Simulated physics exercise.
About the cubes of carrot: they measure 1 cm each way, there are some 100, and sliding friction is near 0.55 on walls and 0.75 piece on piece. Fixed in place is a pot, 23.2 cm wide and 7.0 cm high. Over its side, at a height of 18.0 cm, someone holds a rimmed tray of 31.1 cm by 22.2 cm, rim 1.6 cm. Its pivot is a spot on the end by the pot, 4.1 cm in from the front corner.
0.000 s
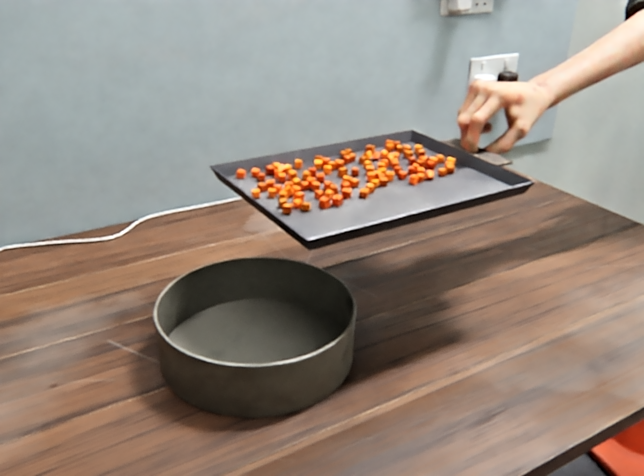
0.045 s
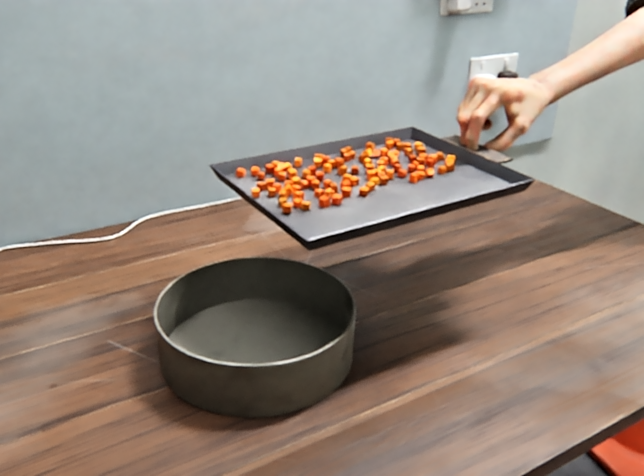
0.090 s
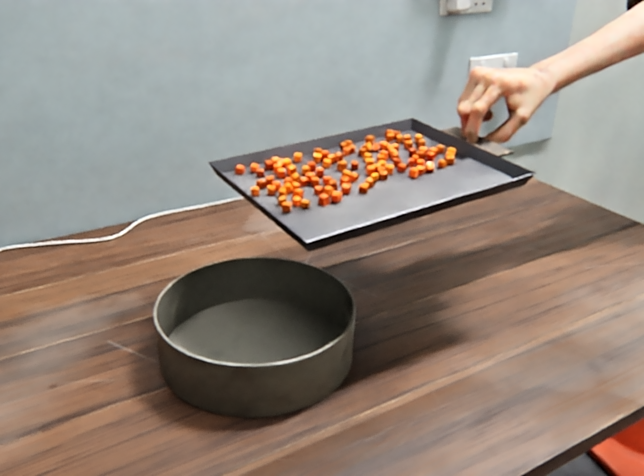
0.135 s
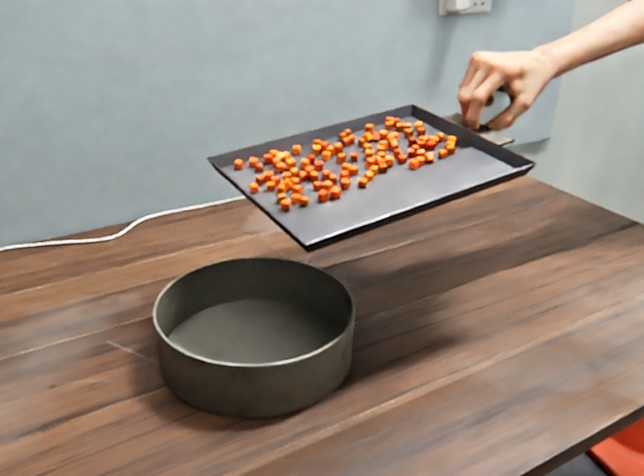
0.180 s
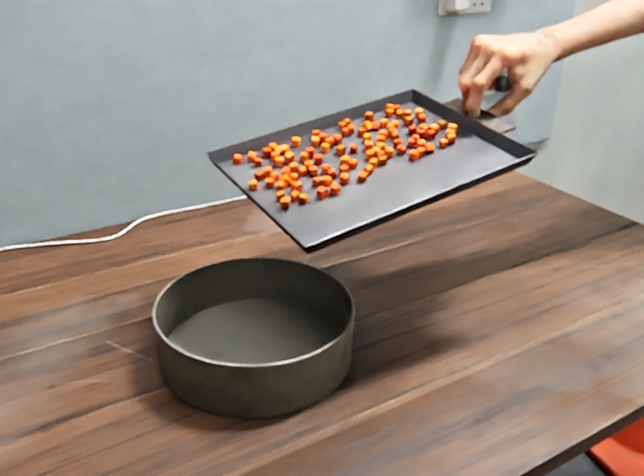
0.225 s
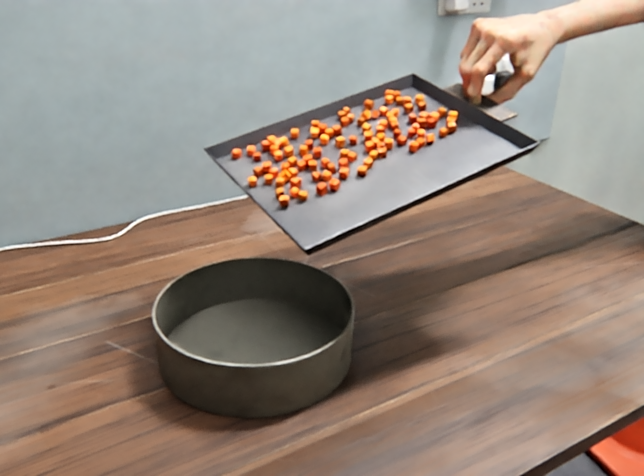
A hand tilting a dark rimmed tray of orange carrot cubes, raising its right end above a wooden table with a round pot.
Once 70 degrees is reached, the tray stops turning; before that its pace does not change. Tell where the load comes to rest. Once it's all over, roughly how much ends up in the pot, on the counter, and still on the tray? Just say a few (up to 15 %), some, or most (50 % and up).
Pot: Some, counter: Most, tray: A few.
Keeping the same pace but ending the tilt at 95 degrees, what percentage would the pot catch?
Around 35 per cent, then.
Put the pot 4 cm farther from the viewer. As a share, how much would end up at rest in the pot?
Then close to 5 per cent.
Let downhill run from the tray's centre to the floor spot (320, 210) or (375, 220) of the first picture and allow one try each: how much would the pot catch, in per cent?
Roughly 60 per cent on the first try and 5 per cent on the second.
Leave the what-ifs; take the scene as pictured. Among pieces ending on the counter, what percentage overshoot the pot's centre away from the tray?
About 90 %.
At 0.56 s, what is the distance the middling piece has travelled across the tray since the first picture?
It has moved some 2 cm from its start.
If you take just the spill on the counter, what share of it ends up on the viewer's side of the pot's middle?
Some 100 per cent.
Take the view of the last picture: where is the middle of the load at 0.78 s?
Load centre est.: (302, 206) px.
After 0.56 s, tilt 41 degrees; the tray holds 100 %, the pot 0 %.
After 0.78 s, tilt 60 degrees; the tray holds 90 %, the pot 0 %.
After 1.11 s, tilt 70 degrees; the tray holds 10 %, the pot 25 %.
By 2.4 s all is still; pot 35 %, counter 60 %, tray 5 %.
